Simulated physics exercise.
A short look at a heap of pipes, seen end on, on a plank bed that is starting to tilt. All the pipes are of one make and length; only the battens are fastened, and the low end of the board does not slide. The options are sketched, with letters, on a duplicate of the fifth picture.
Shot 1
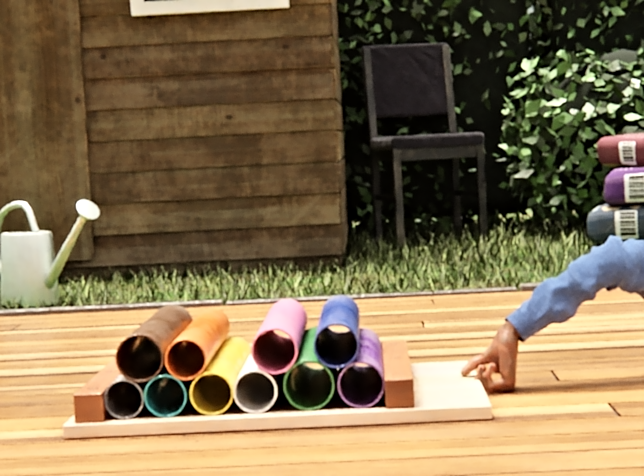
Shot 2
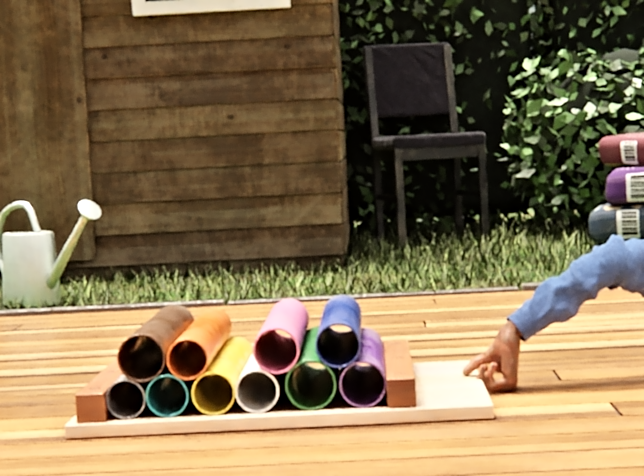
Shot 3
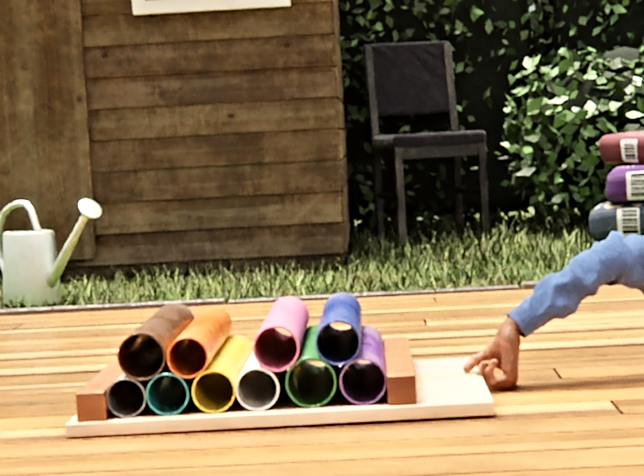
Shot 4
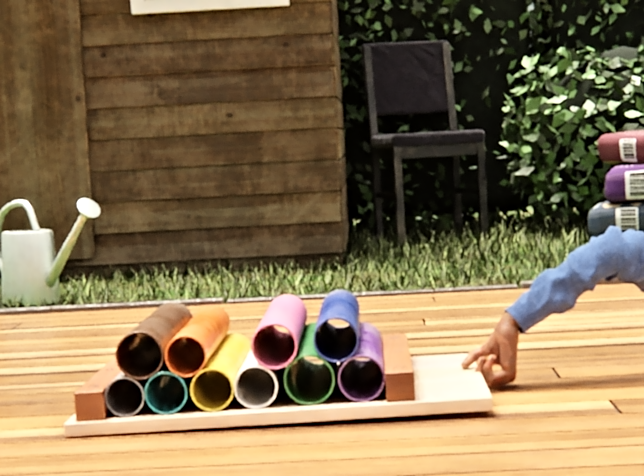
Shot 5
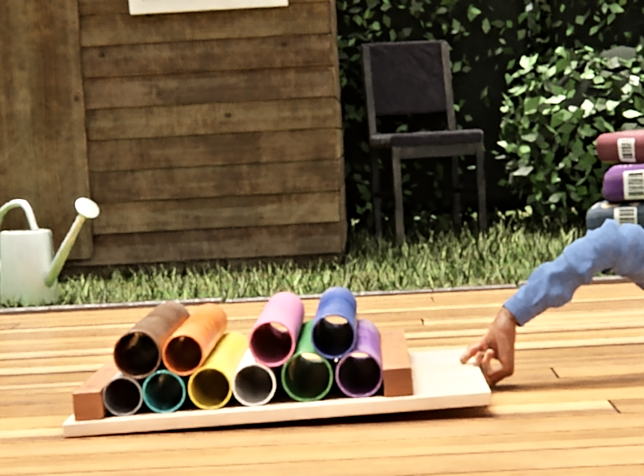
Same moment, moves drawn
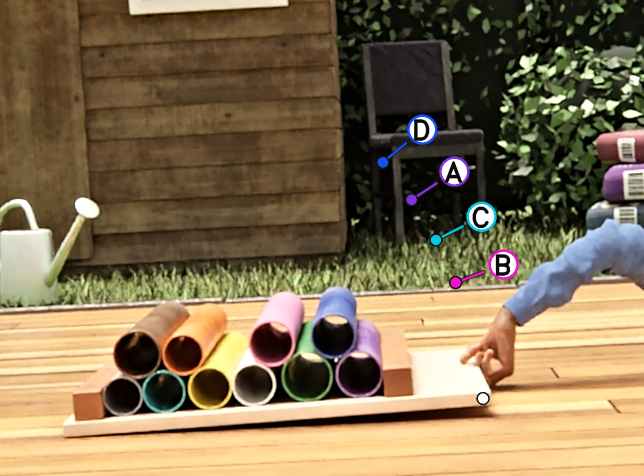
A hand slowly lifts the right end of a board holding stacked colourful pipes.
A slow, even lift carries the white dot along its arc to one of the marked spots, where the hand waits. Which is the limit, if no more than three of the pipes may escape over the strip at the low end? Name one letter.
The answer is mark A.
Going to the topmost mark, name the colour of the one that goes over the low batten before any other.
It is the brown one.
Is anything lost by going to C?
At C: Yes.
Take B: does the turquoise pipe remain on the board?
Yes, with B.
On the marked copy, A at (412, 200); B at (456, 283); C at (436, 240); D at (383, 163); the white dot at (483, 399).
With A. Early on, board at 17°.
Further on, board at 30°.
At the end, board at 30°, three over the low batten (pink, orange, brown).
As for the rest, B none over the low batten; C three over the low batten (pink, orange, brown); D four over the low batten (pink, orange, brown, blue).
